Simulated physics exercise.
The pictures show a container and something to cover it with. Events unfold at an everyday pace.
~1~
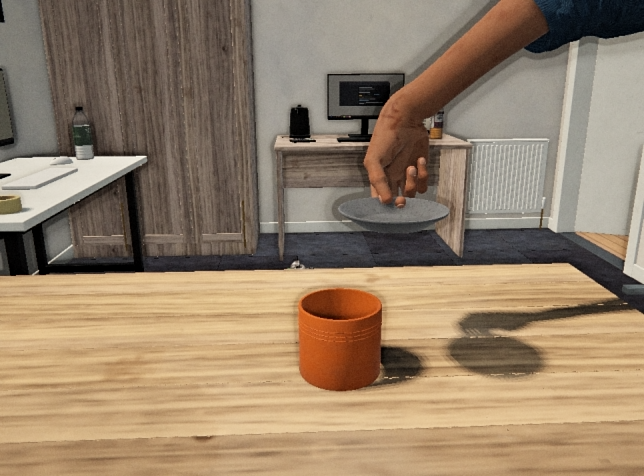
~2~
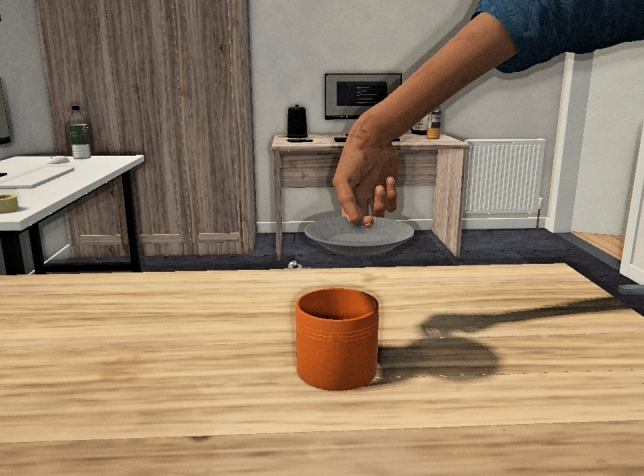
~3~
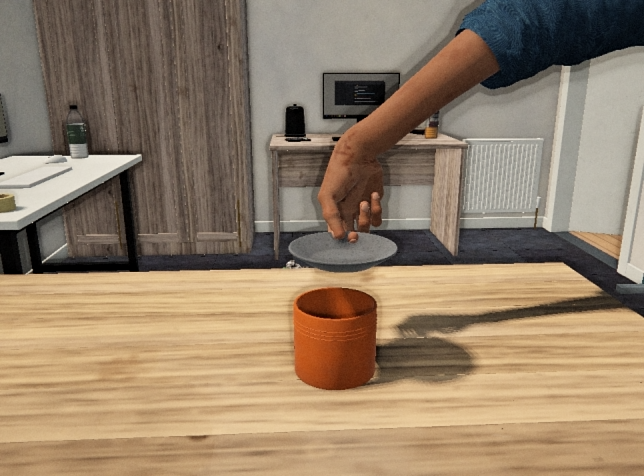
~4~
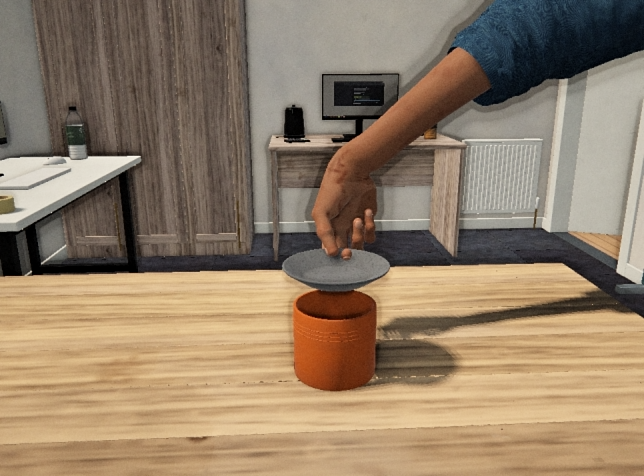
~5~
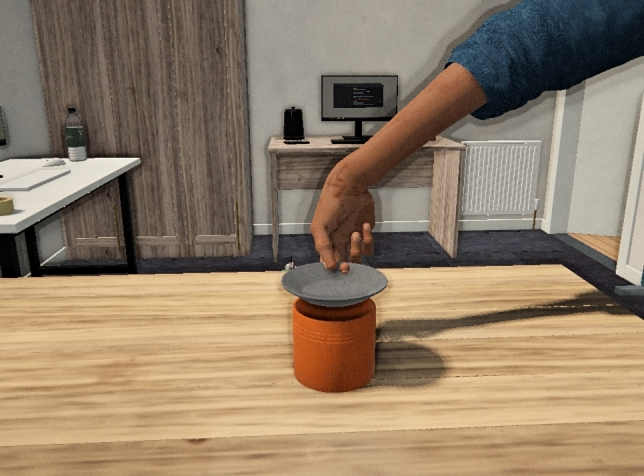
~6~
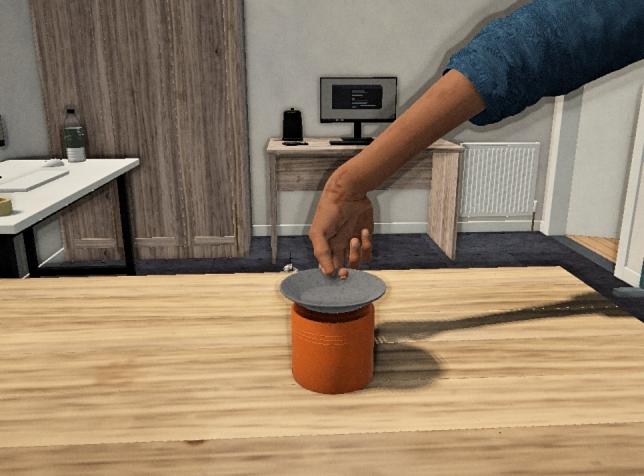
A bare forearm in a blue sleeve reaches from the upper right over a pale wooden table, viewed from just above the tabletop in an office-like room. An orange cup stands near the middle, with a white table at left and a desk, dark monitor and radiator behind. The hand carries a grey plate leftward and down onto the cup's rim, still holding it, as the view shifts very slightly.
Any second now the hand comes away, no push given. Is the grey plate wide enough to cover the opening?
It does not fall through.
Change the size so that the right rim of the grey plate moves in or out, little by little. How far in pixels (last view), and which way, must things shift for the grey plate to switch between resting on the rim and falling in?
A shift of 12 pixels, going left.
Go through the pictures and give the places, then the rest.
Still on the way; grey plate (393, 217); cup (340, 337), in the first picture.
Still on the way; grey plate (359, 238); cup (337, 337), in the second picture.
Still on the way; grey plate (343, 254); cup (335, 336), in the third picture.
Still on the way; grey plate (336, 272); cup (335, 337), in the fourth picture.
Still on the way; grey plate (334, 287); cup (334, 339), in the fifth picture.
In place, still held; grey plate (333, 293); cup (333, 340), in the sixth picture.
Then, 0.10 s on from there, grey plate sitting on the rim near (333, 299).
In the end, the grey plate rests on the rim, near (333, 299).
